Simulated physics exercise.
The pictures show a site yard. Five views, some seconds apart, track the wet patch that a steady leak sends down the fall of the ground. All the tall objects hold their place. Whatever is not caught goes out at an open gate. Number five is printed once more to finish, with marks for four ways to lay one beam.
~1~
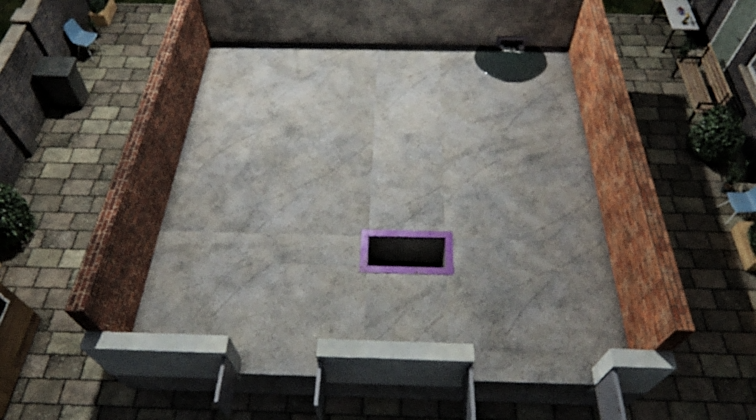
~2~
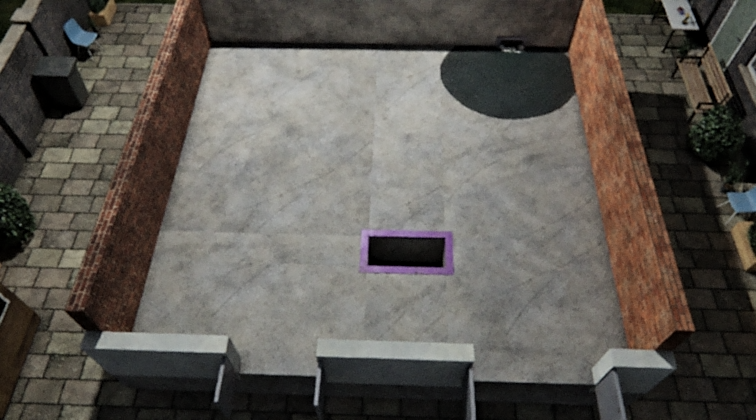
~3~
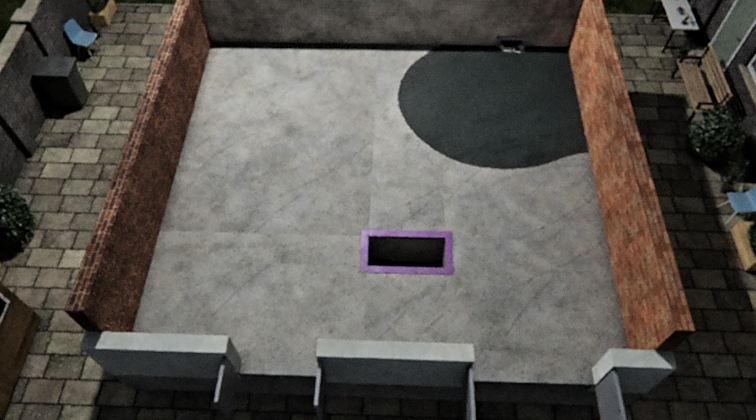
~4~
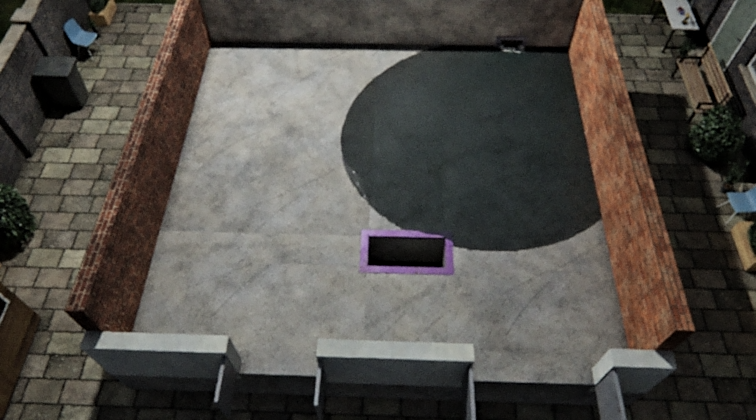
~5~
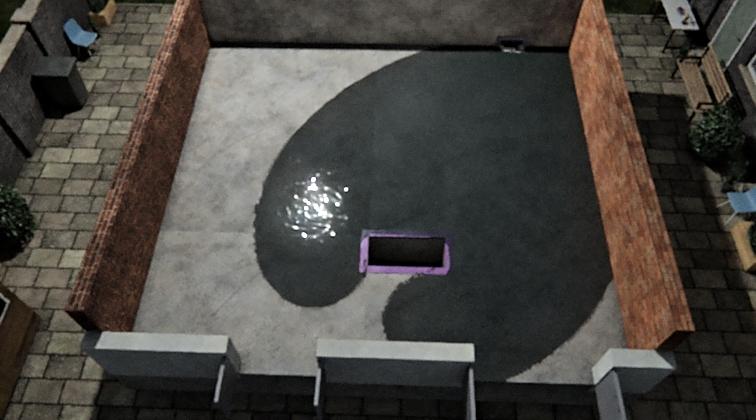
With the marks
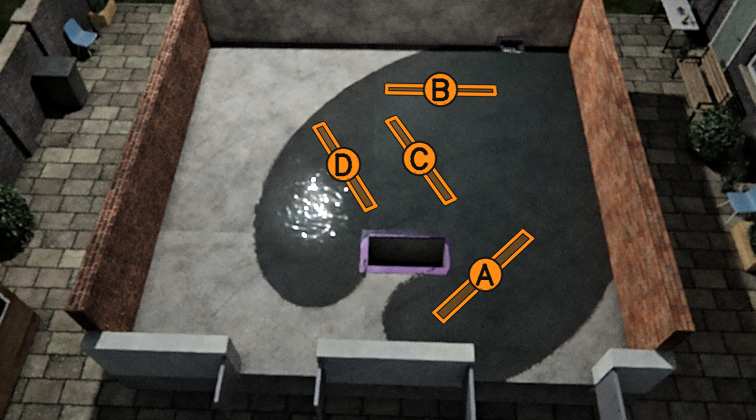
A walled concrete yard lay dry until a dark wet patch appeared by an opening at the top right, then spread down and leftward across much of the ground, curling around the purple-edged drain.
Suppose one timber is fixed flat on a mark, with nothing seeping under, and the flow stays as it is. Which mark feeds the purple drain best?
Use place D.
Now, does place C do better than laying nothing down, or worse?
Place C is worse.
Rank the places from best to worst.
Best to worst: D, A, B, C.
On the marked copy, A from (438, 317) to (527, 234); B from (386, 89) to (494, 90); C from (391, 119) to (450, 201); D from (318, 125) to (370, 208).
For place A, about 39 % of the stream goes into the purple drain, about 59 % out by the gates.
For place B, about 23 % of the stream goes into the purple drain, about 75 % out by the gates.
For place C, about 12 % of the stream goes into the purple drain, about 84 % out by the gates.
For place D, about 58 % of the stream goes into the purple drain, about 37 % out by the gates.
